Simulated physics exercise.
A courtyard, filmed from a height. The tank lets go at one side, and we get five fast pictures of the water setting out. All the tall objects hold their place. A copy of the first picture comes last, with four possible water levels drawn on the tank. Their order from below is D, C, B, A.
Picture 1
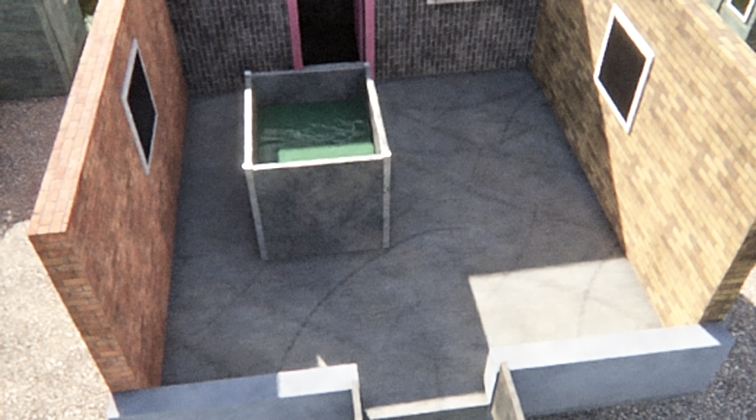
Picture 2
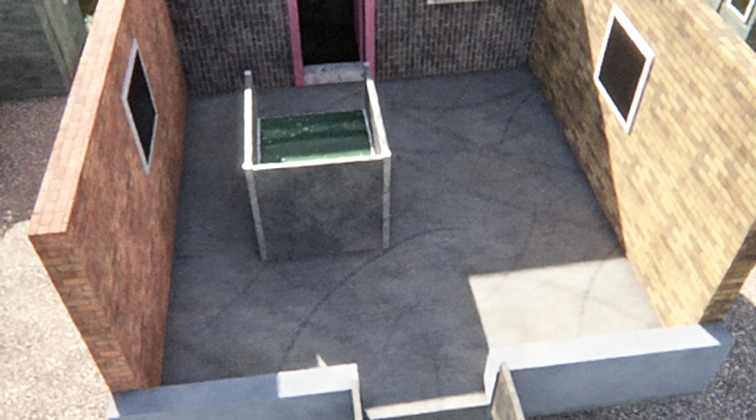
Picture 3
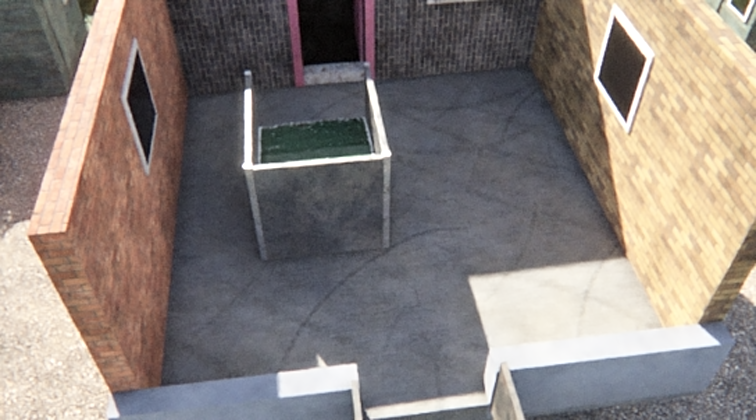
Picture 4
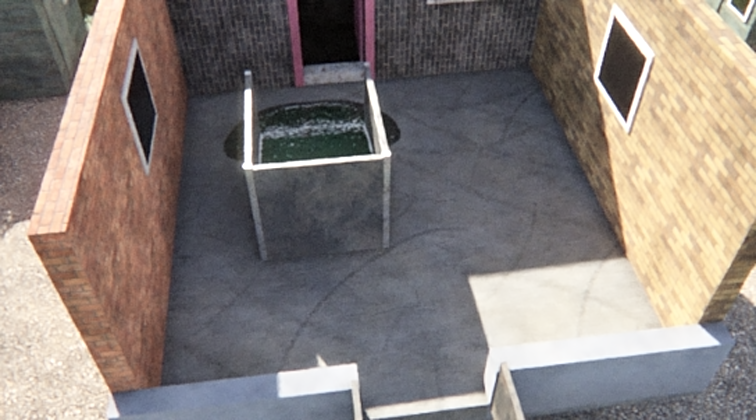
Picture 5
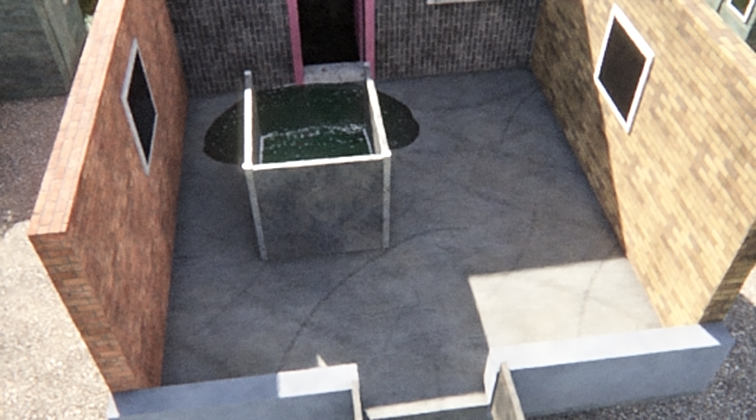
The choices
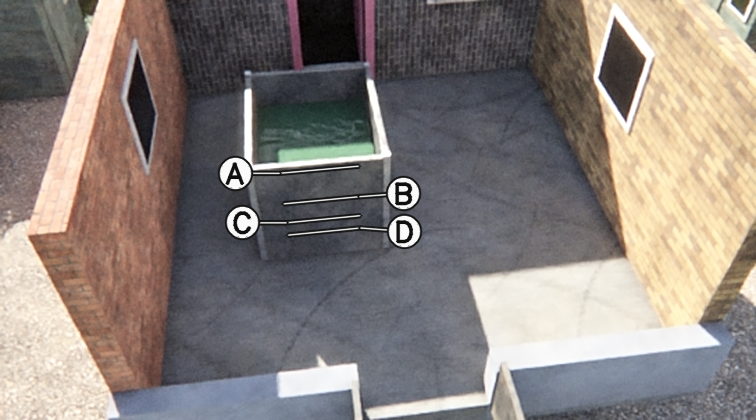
A walled courtyard holds a tank whose green water drops and spreads across the ground behind it.
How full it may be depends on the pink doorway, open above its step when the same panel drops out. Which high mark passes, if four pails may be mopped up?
Use mark D.
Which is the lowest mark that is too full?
That is mark C.
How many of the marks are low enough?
One of them.
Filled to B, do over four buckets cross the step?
Yes, it does.
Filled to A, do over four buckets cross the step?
Yes, it does.
On the marked copy, A at (319, 169); B at (321, 200); C at (323, 219); D at (324, 231); from the bottom up D, C, B, A.
If A is chosen, dozens of bucketfuls pour in.
If B is chosen, dozens of bucketfuls pour in.
If C is chosen, about 8 bucketfuls get in.
If D is chosen, a splash gets over, under a bucket.
